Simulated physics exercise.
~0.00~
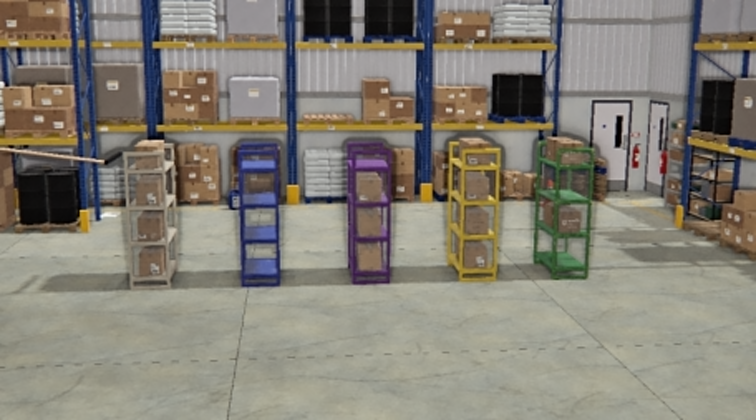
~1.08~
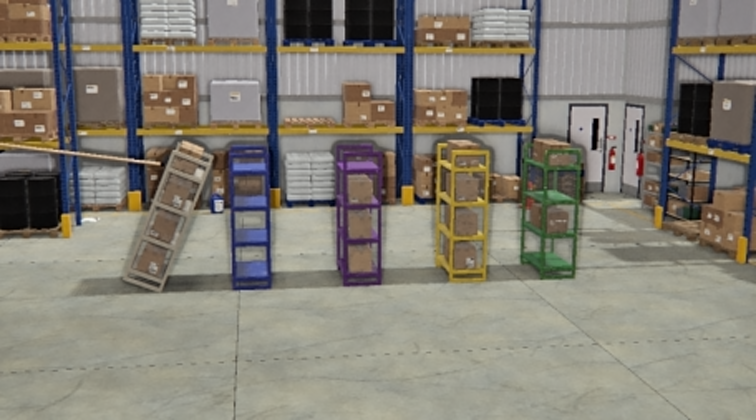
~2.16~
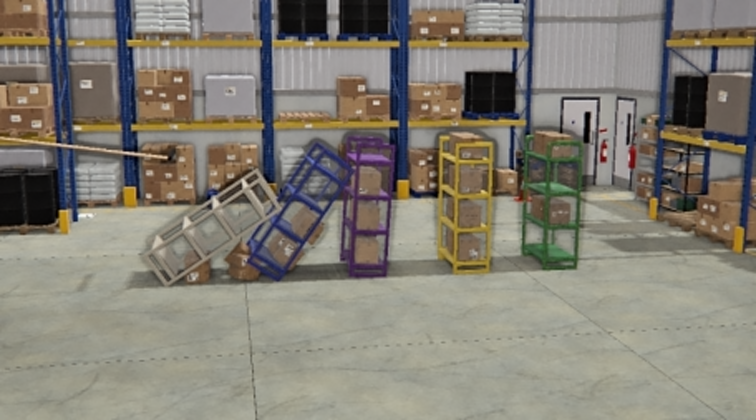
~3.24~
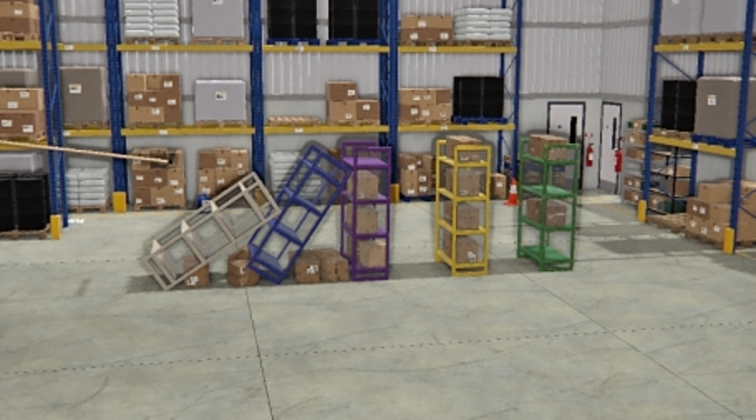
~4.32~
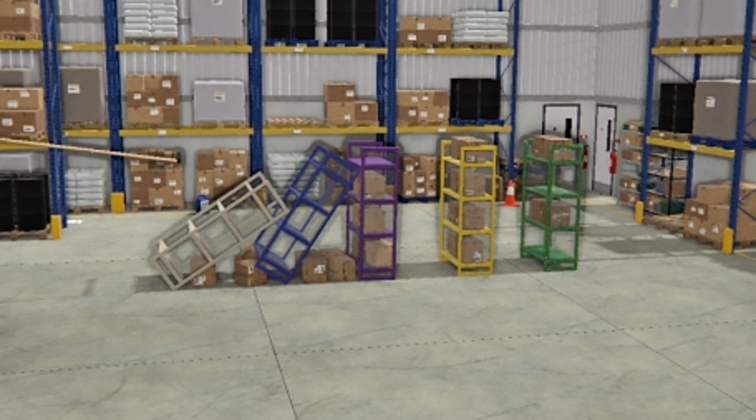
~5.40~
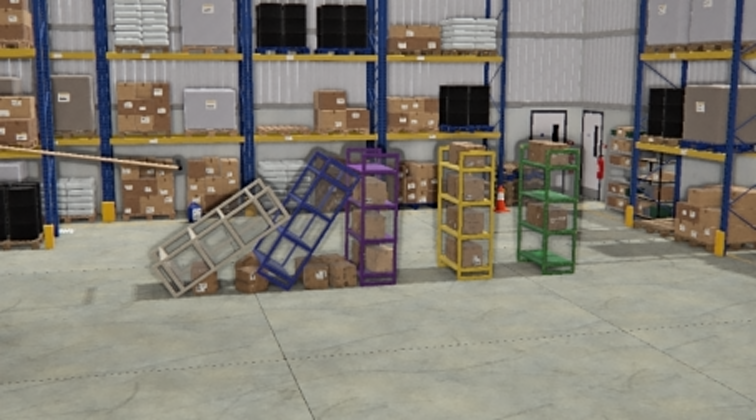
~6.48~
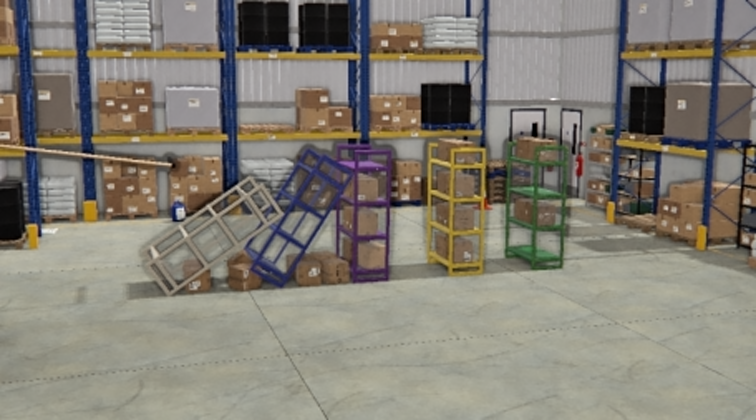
In the video, a pole tips the leftmost of five carton-filled racks in a warehouse rightward into the blue rack, which leans against the purple one as cartons spill onto the floor. The purple, yellow and green racks remain standing while the first two rest tilted.
